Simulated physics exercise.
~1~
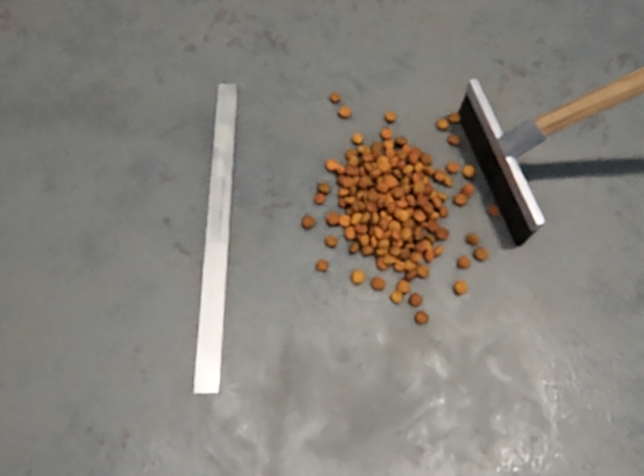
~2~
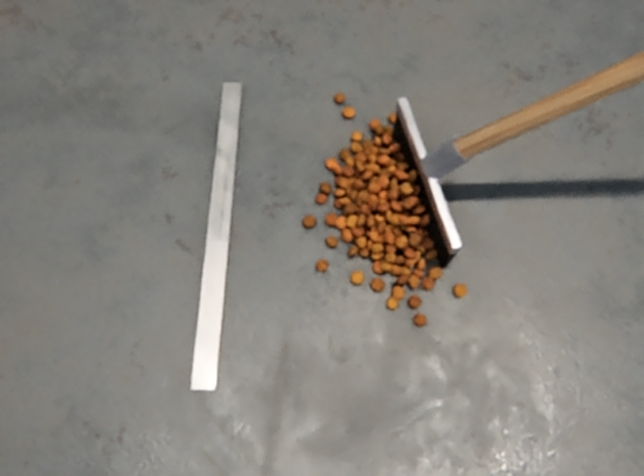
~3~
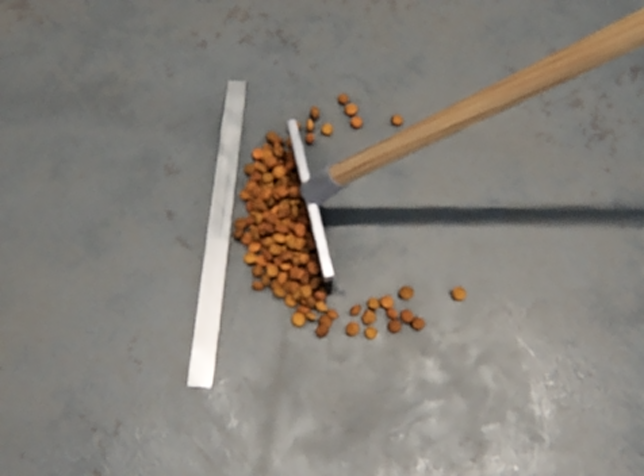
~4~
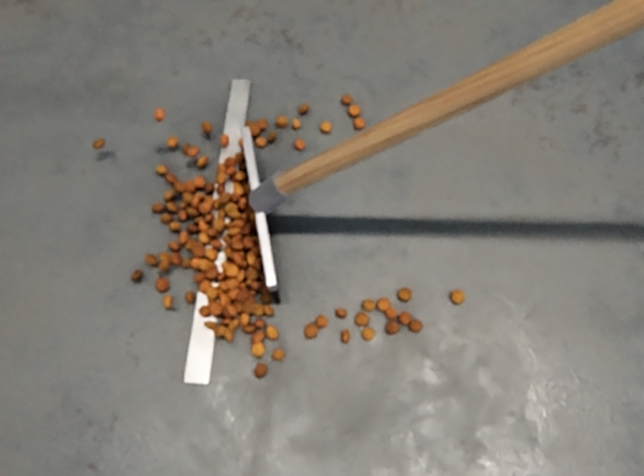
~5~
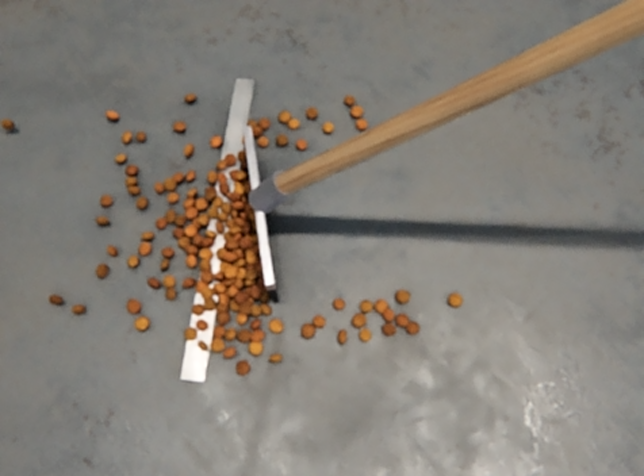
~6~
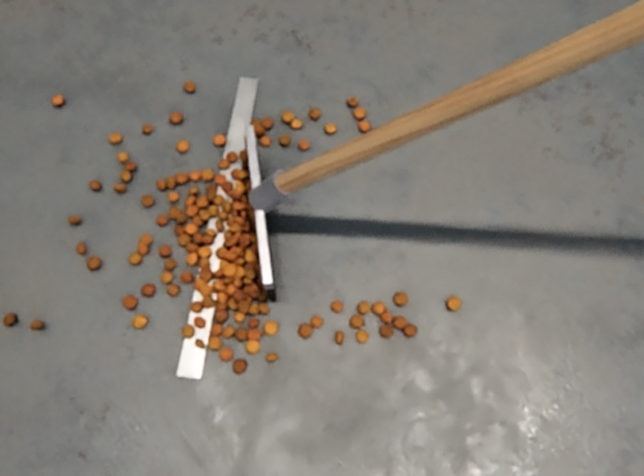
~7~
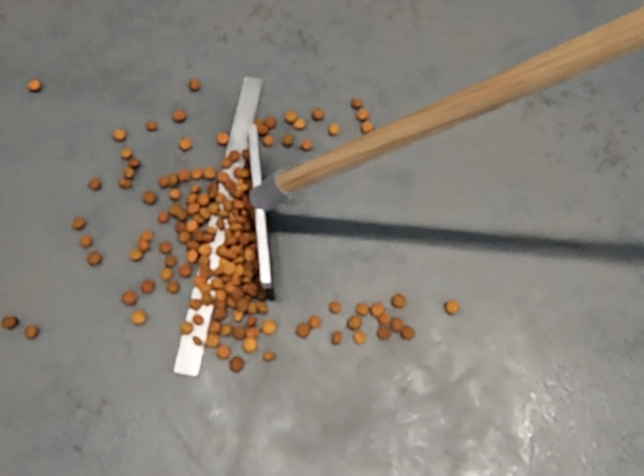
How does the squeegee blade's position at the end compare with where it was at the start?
At the start the blade stands to the right of the kibble heap, well away from the pale strip. By the end it is farther left, standing close against the right side of the strip with much of the kibble in front of it.
